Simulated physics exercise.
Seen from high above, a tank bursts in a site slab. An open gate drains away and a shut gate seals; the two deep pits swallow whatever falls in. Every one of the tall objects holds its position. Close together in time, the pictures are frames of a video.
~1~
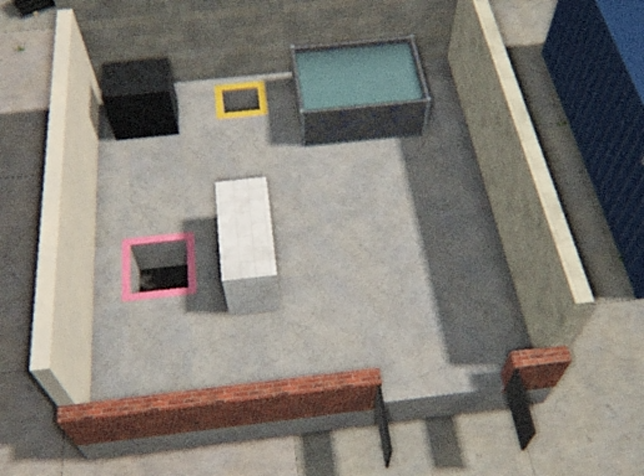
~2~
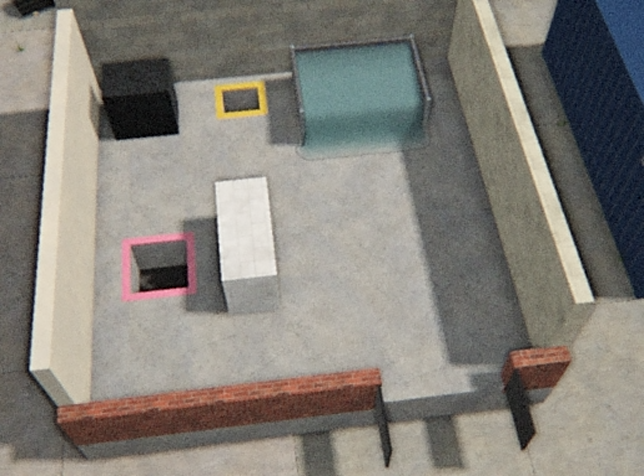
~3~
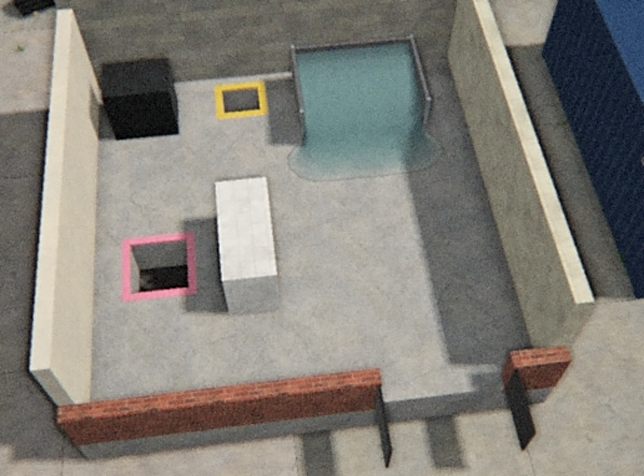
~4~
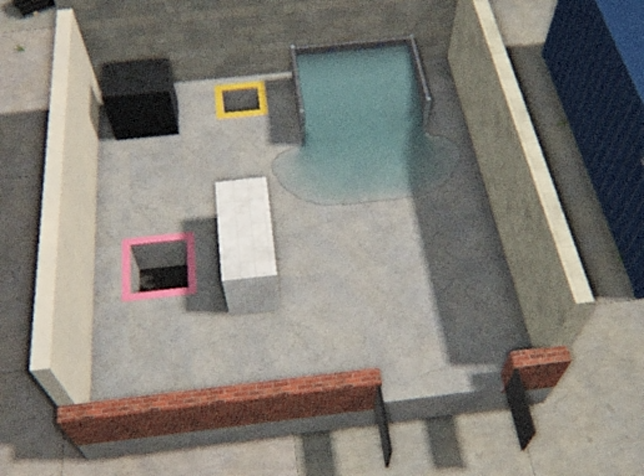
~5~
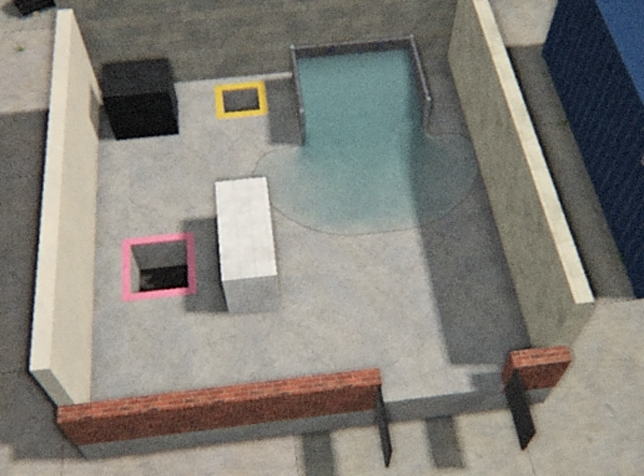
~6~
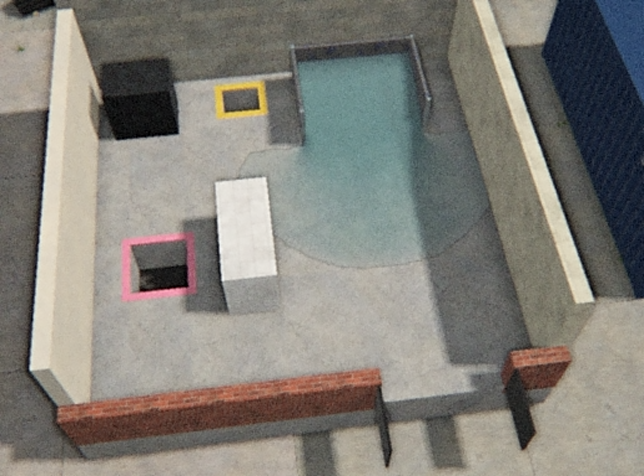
The clip opens on a high view of a walled concrete slab with a tank of teal water at the back. The tank's front side gives way and water pours out toward the viewer, then fans out left and right across the floor, thinning into a wide, rounded sheet beside the white block.
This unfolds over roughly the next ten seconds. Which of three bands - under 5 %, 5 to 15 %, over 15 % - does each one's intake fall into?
Bands: The gate falls in the over 15 % band; the yellow pit falls in the under 5 % band; the pink pit falls in the 5 to 15 % band.
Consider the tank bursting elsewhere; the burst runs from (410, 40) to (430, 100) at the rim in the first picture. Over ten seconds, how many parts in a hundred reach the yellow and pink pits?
The yellow pit gets 8 per cent and the pink pit 4 per cent.
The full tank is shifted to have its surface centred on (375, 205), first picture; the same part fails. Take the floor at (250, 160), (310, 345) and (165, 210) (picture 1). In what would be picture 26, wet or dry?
Checking the three spots, I get high and dry, swamped, high and dry.
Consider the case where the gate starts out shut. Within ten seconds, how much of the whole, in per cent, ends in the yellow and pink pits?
Yellow 4 %, pink 14 %.
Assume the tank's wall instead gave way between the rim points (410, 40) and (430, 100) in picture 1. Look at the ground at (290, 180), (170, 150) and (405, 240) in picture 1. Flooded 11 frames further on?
In the order asked: Out of reach, out of reach, sodden.
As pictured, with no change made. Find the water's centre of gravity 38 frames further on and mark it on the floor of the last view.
I would point to (325, 273).
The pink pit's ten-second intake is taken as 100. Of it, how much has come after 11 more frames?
About 0 %.
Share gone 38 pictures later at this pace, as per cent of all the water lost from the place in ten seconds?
My guess would be around 75 percent.
A moment on, water covers 50 % of the floor; the gate 1 %, the yellow pit 0 %, the pink pit 0 %.
Next, water covers 55 % of the floor; the gate 10 %, the yellow pit 0 %, the pink pit 0 %.
Then, water covers 65 % of the floor; the gate 25 %, the yellow pit 0 %, the pink pit 0 %.
Later, water covers 70 % of the floor; the gate 40 %, the yellow pit 0 %, the pink pit 3 %.
In the end, water covers 85 % of the floor; the gate 47 %, the yellow pit 0 %, the pink pit 8 %.
